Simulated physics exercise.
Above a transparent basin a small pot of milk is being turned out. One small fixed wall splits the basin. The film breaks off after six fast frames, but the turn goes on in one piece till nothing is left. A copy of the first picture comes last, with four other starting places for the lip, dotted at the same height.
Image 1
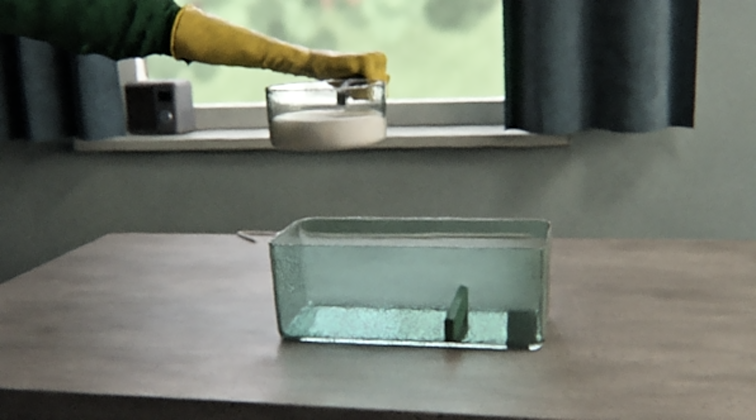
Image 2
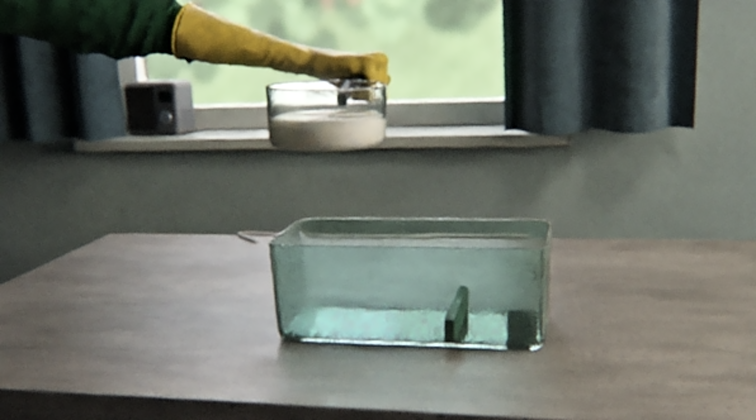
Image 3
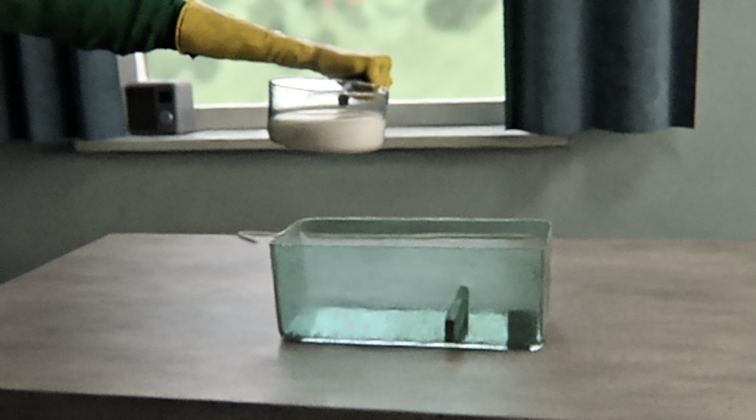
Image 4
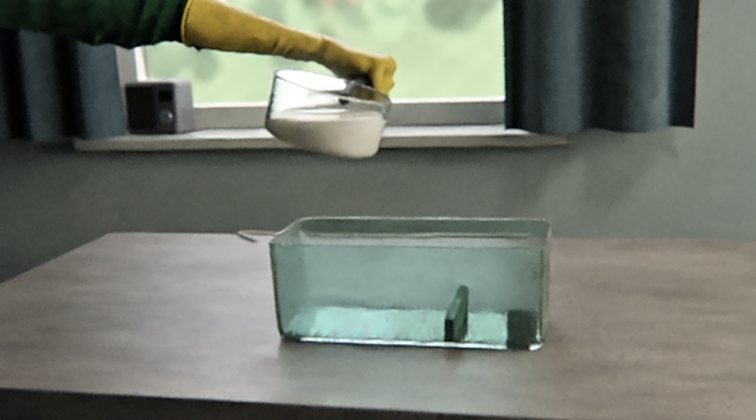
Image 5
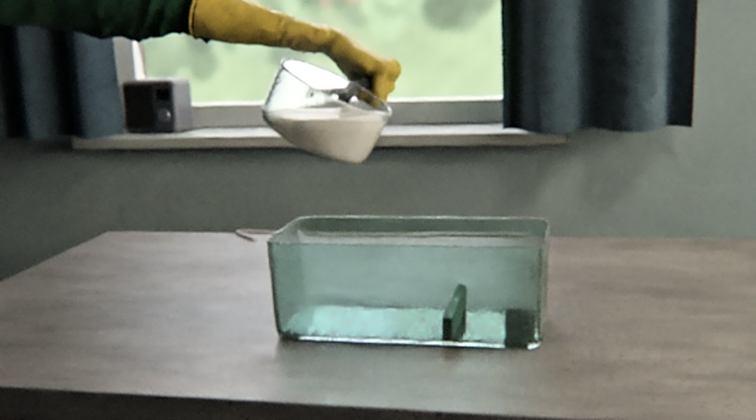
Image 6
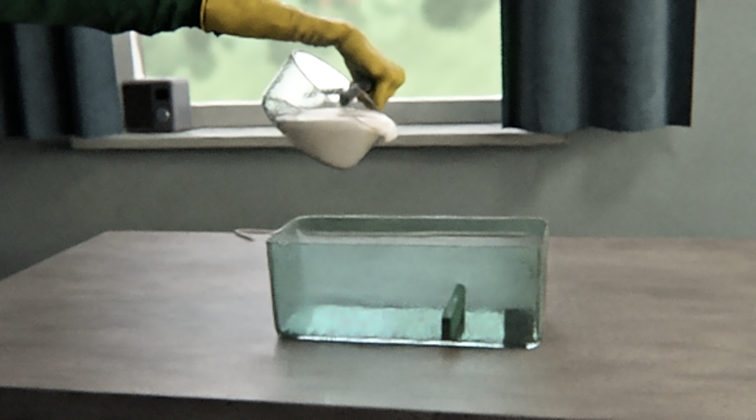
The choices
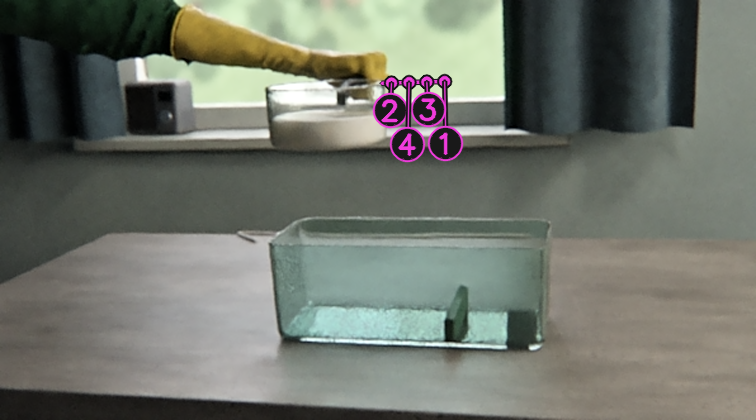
A yellow-gloved hand tilts a clear pot of milk until milk crosses its lip.
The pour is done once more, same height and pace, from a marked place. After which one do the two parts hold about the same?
Spot 4 does it best.
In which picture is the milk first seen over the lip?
In picture 6.
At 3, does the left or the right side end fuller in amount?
The right one.
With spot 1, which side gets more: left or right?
More ends on the right.
On the marked copy, 1 at (444, 81); 2 at (391, 82); 3 at (426, 82); 4 at (409, 82).
For spot 1, about 14 % ends left of the wall and 85 % right of it.
For spot 2, about 77 % ends left of the wall and 22 % right of it.
For spot 3, about 29 % ends left of the wall and 70 % right of it.
For spot 4, about 49 % ends left of the wall and 50 % right of it.
